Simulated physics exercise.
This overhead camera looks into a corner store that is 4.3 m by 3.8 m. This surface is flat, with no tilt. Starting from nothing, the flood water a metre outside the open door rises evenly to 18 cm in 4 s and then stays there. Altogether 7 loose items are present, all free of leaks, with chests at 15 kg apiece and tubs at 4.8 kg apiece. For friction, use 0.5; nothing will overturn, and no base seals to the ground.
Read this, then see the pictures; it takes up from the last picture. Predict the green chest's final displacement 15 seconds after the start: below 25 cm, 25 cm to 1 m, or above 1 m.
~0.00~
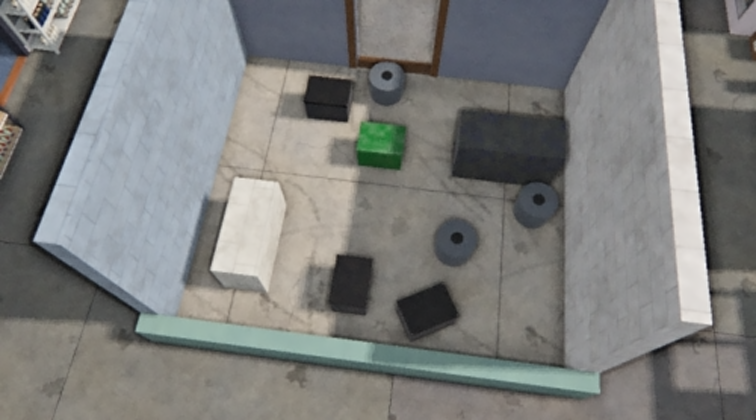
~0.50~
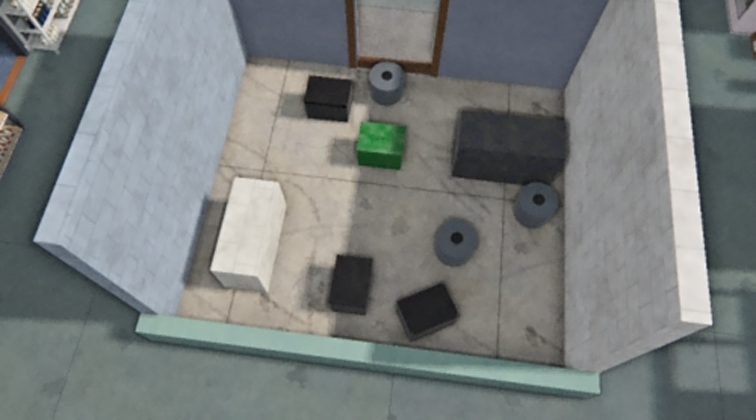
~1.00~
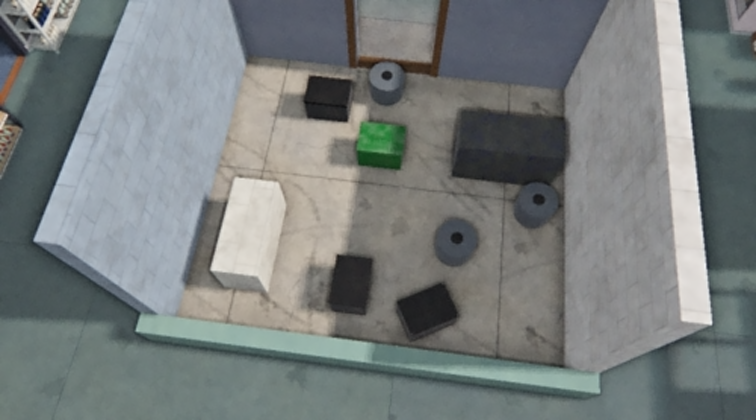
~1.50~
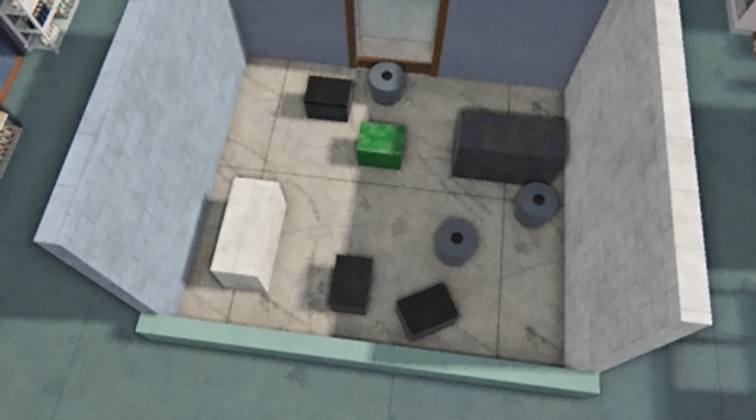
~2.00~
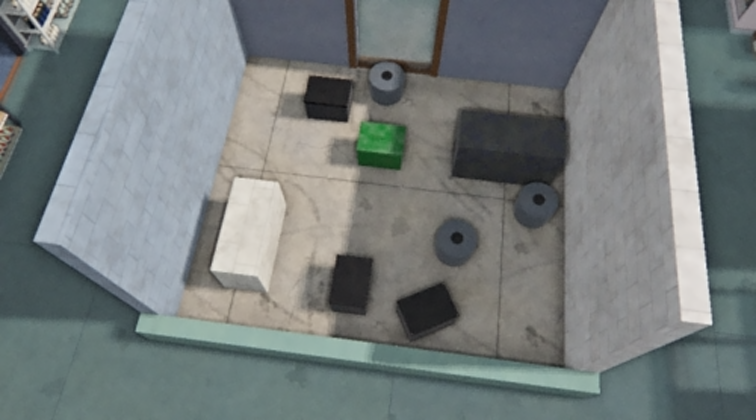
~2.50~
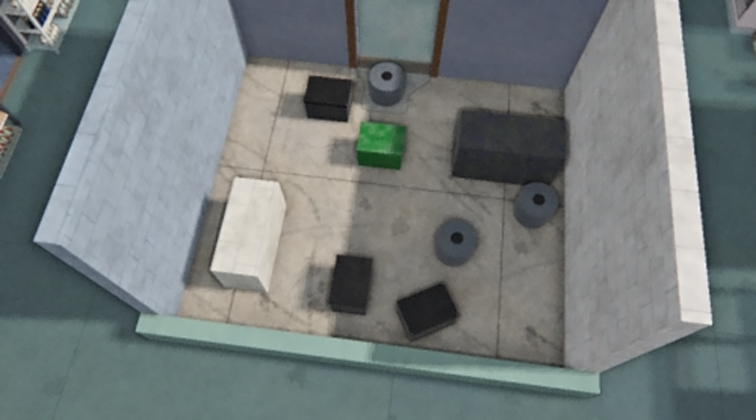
Its final displacement is above 1 m.
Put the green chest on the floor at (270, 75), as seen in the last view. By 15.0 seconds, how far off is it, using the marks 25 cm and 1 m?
By then it keeps its spot.
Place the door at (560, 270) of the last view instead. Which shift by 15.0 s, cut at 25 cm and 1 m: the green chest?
In that case the green chest shifts a modest distance.
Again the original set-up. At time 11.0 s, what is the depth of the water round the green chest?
About 10 cm.
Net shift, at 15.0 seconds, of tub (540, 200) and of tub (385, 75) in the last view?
First 100 cm, then 200 cm.
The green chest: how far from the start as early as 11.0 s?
200 cm, give or take.
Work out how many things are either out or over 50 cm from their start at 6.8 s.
The number I get is 3.
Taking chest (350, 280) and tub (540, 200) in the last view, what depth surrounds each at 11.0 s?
Some 10 cm at the first, some 5 cm at the second.
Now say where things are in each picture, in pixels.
In the first frame, the green chest at (381, 138), on the bottom; water covers 0.0 m2; 0 of 7 have shifted.
In the second frame, the green chest at (381, 138), on the bottom; water covers 0.0 m2; 0 of 7 have shifted.
In the third frame, the green chest at (381, 138), on the bottom; water covers 0.0 m2; 0 of 7 have shifted.
In the fourth frame, the green chest at (381, 138) rests on the ground; 0.0 m2 under water; 0 of 7 have shifted.
In the fifth frame, the green chest at (381, 138), on the bottom; 0.0 m2 under water; 0 of 7 have shifted.
In the sixth frame, the green chest at (381, 138), on the bottom; 0.2 m2 under water; 0 of 7 have shifted.
After 3.5 s the green chest is near (381, 138), 0.0 m from its start, aground; 0 afloat.
After 6.8 s the green chest is near (377, 208), 0.9 m from its start, aground; 0 afloat.
After 11.0 s the green chest is near (368, 302), 2.0 m from its start, afloat; 6 afloat.
After 15.0 s the green chest is near (354, 310), 2.1 m from its start, afloat; 7 afloat.
